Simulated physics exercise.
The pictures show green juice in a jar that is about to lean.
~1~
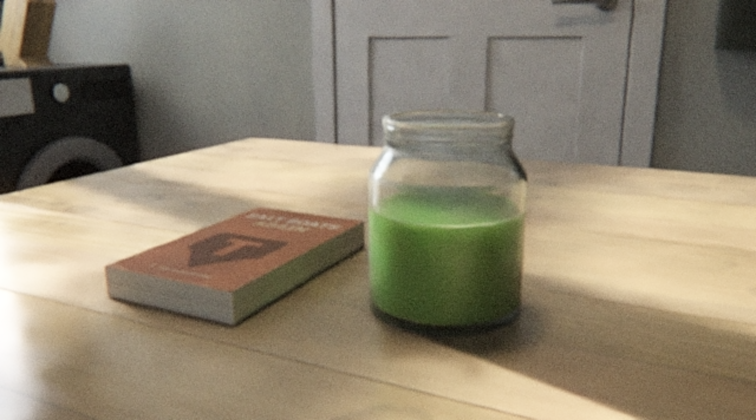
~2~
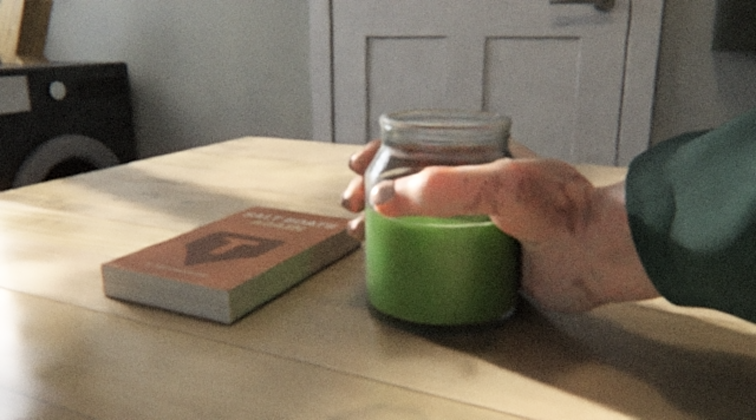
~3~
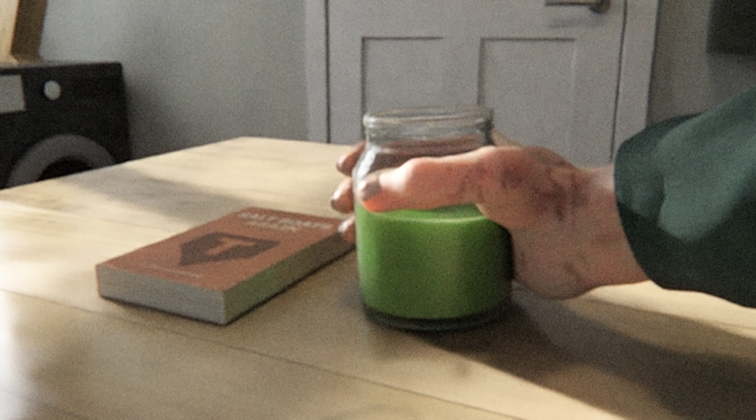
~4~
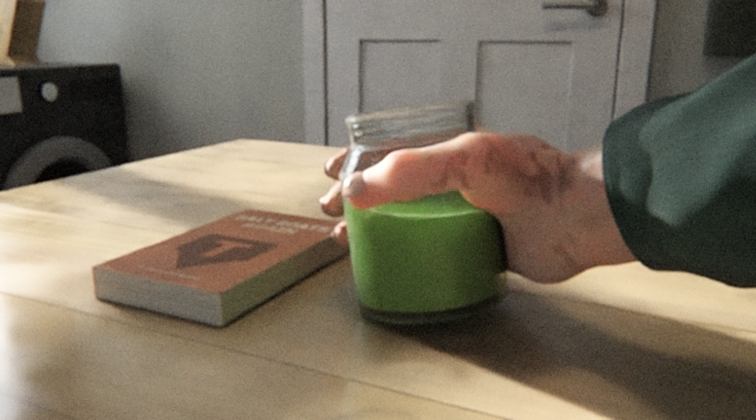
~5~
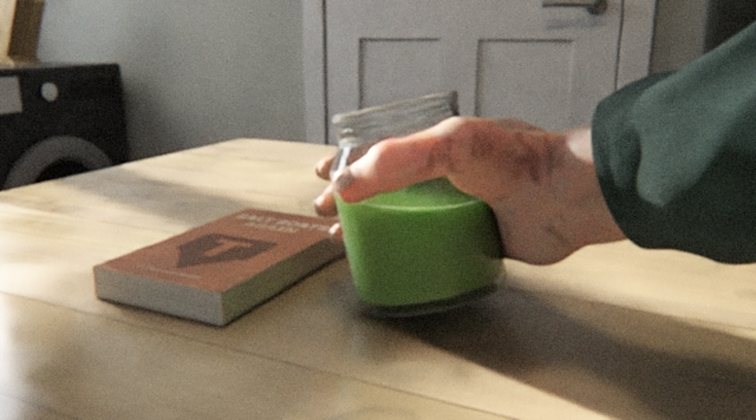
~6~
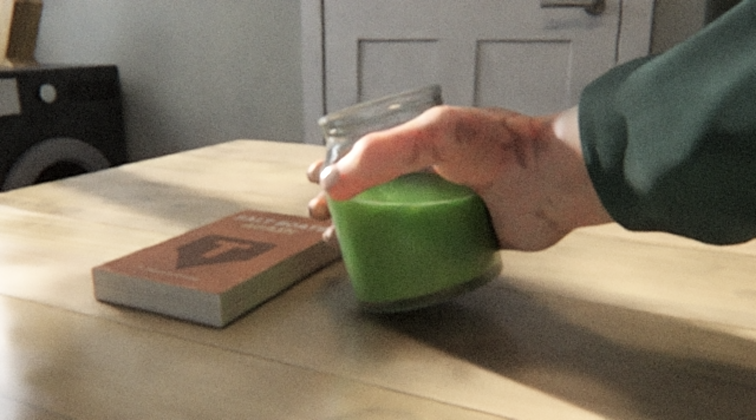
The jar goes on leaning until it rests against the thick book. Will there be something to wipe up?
As it turns out, it slops over.
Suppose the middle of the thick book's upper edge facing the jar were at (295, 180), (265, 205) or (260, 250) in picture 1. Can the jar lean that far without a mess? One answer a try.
One after the other: Copes, loses some, runs over.
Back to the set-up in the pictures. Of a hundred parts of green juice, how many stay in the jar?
About 70 per cent.
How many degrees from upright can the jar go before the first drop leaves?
About 60°.
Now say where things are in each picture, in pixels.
In the first frame, it stands upright; jar (447, 208) about half full.
In the second frame, a hand takes hold; jar about half full, surface at (444, 206); thick book (245, 253).
In the third frame, the top moves towards the thick book; jar (433, 202) about half full.
In the fourth frame, on the way over; jar about half full, surface at (420, 198); thick book (238, 256).
In the fifth frame, it is leaning; jar (412, 192) about half full.
In the sixth frame, tipping on its foot; jar about half full, surface at (403, 187); thick book (237, 257).
Soon after, the jar leans by about 40°; nothing has left it.
Later, the jar leans by about 60°; some has gone over its rim; nearly all of the green juice is inside.
In the end, the jar leans by about 70°, against the thick book; some has gone over its rim; about two thirds of the green juice is inside.
